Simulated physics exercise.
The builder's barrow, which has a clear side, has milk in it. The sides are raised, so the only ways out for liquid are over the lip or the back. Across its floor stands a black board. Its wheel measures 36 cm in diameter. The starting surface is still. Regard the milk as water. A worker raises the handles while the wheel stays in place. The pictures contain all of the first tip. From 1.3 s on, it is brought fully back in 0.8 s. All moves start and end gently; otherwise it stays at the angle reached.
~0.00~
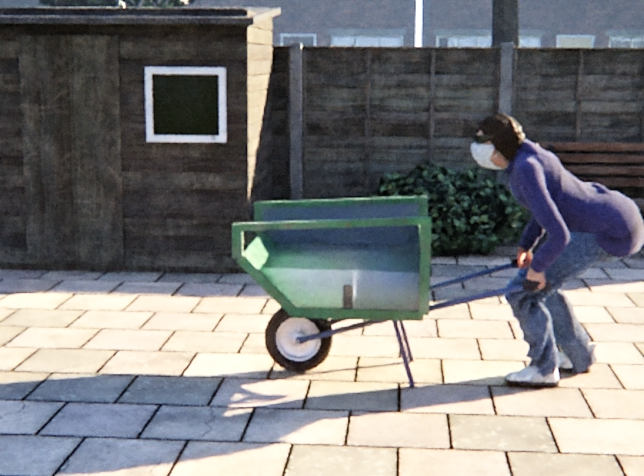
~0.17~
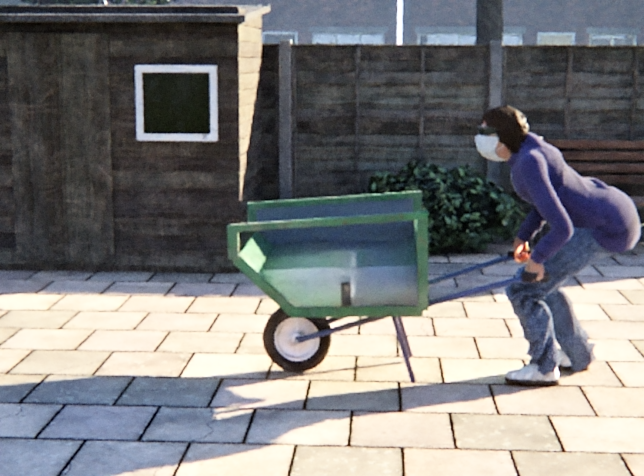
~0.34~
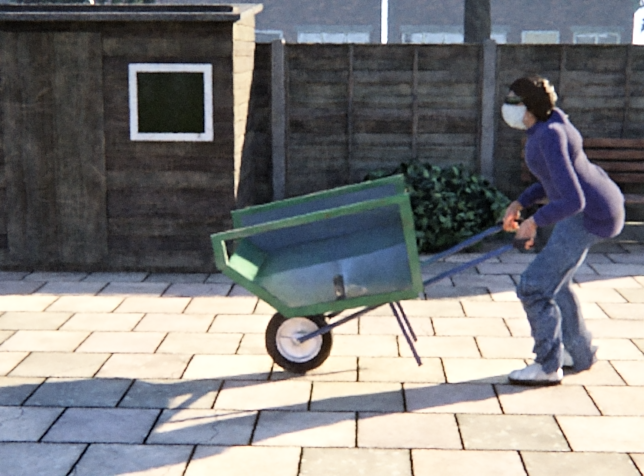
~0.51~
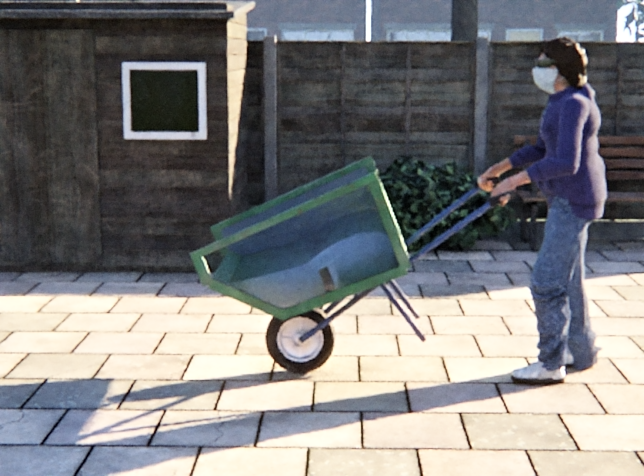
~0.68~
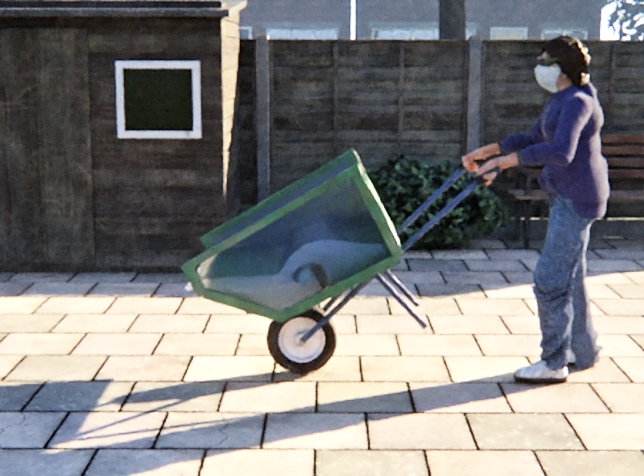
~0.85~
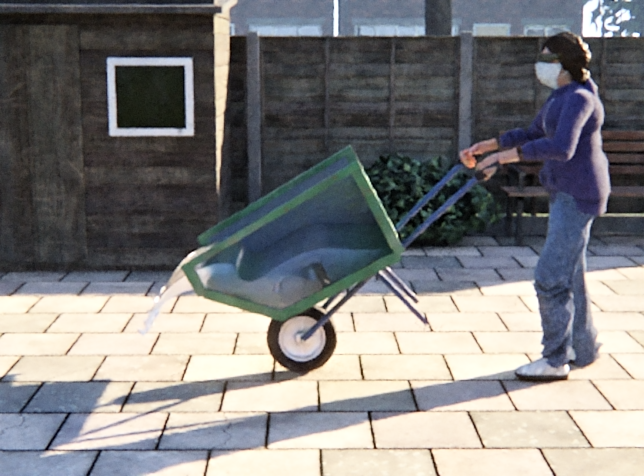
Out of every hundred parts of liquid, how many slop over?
Some 70 in every hundred.
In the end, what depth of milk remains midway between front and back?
Close to 8 cm of depth there.
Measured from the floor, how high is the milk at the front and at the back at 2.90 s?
Front 8 cm and back 10 cm.
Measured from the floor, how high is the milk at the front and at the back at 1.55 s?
Front: 6 cm; back: 0 cm.
Then, 1.55 s in, the barrow is at 23° forwards, the surface stands 7 cm on the front, 0 cm on the back; the loss stands at 62 per cent, over the front.
Then, 2.25 s in, the surface stands 7 cm on the front, 8 cm on the back; the loss stands at 70 per cent, over the front.
Then, 2.90 s in, the surface stands 8 cm on the front, 10 cm on the back; the loss stands at 70 per cent, over the front.
Then, 4.99 s in, the loss stands at 70 per cent, over the front, 63 of 91 litres.
